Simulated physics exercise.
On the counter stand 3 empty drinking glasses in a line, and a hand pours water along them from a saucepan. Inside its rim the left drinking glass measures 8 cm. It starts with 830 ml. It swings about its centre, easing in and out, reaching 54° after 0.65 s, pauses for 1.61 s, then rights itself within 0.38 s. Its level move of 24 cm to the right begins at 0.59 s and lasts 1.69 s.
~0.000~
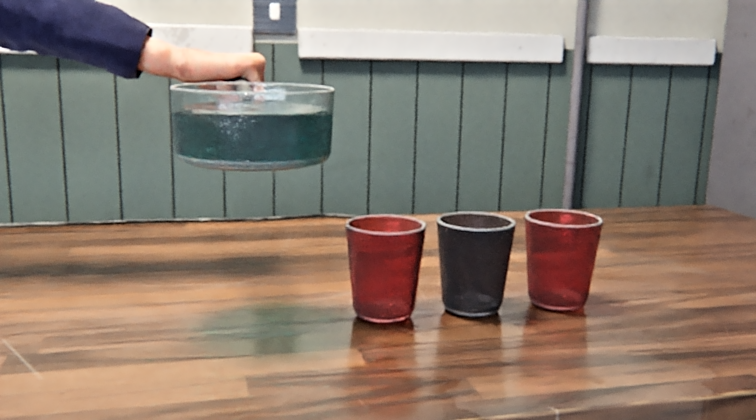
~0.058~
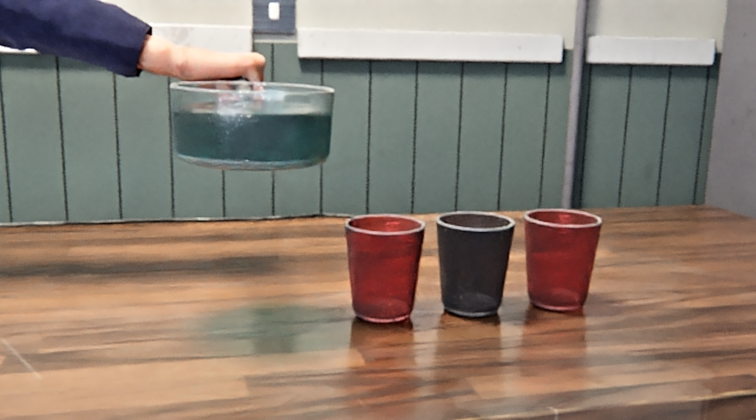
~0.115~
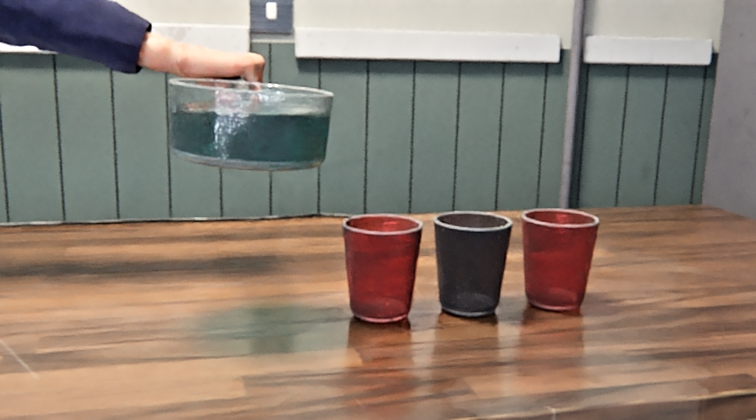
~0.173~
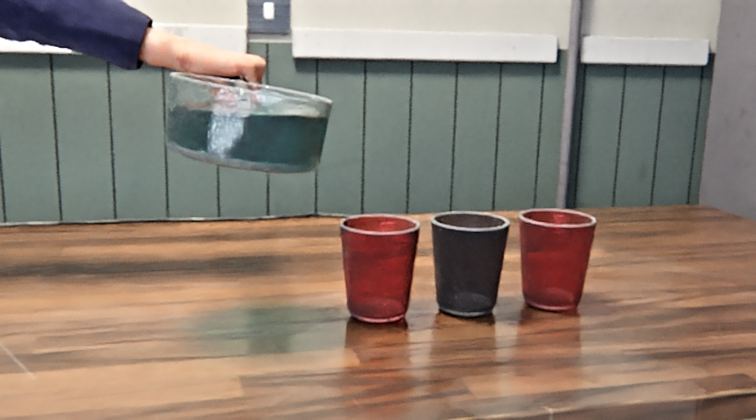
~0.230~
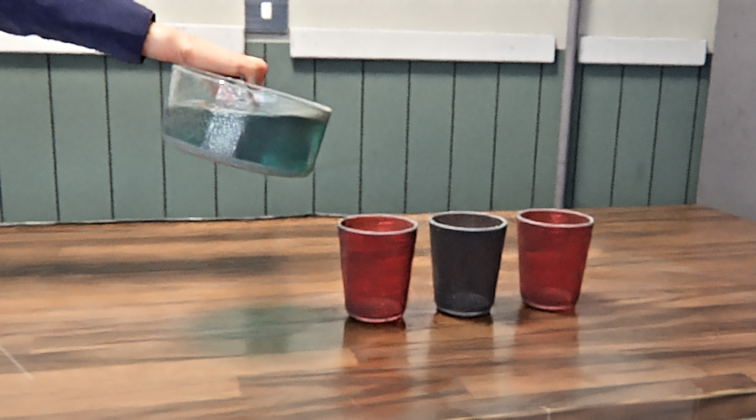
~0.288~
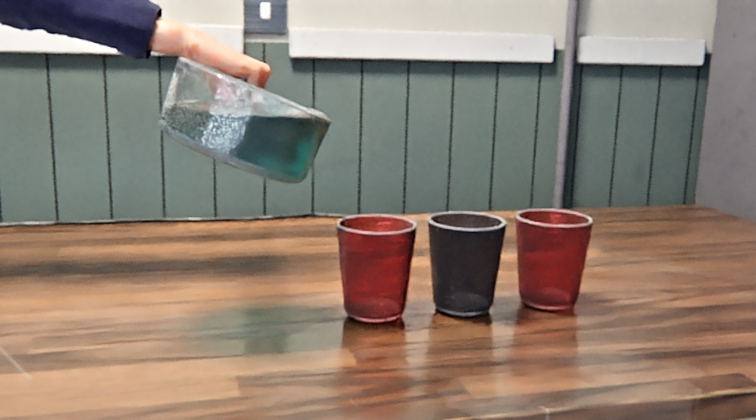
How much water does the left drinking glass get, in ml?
The left drinking glass gets about 310 ml.
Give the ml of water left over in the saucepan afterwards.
Close to 170 ml.
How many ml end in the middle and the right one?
Roughly 40 ml middle, 30 ml right.
After 0.96 s the tilt is 54° and from the left they hold 265 ml, 0 ml, 0 ml, the saucepan 295 ml, and 145 ml is on the counter.
After 1.45 s the tilt is 54° and from the left they hold 310 ml, 15 ml, 0 ml, the saucepan 215 ml, and 280 ml is on the counter.
After 1.97 s the tilt is 54° and from the left they hold 310 ml, 40 ml, 5 ml, the saucepan 180 ml, and 290 ml is on the counter.
After 2.53 s the tilt is 11° and from the left they hold 310 ml, 40 ml, 25 ml, the saucepan 165 ml, and 295 ml is on the counter.
In the end from the left they hold 310 ml, 40 ml, 25 ml, the saucepan 165 ml, and 295 ml is on the counter.
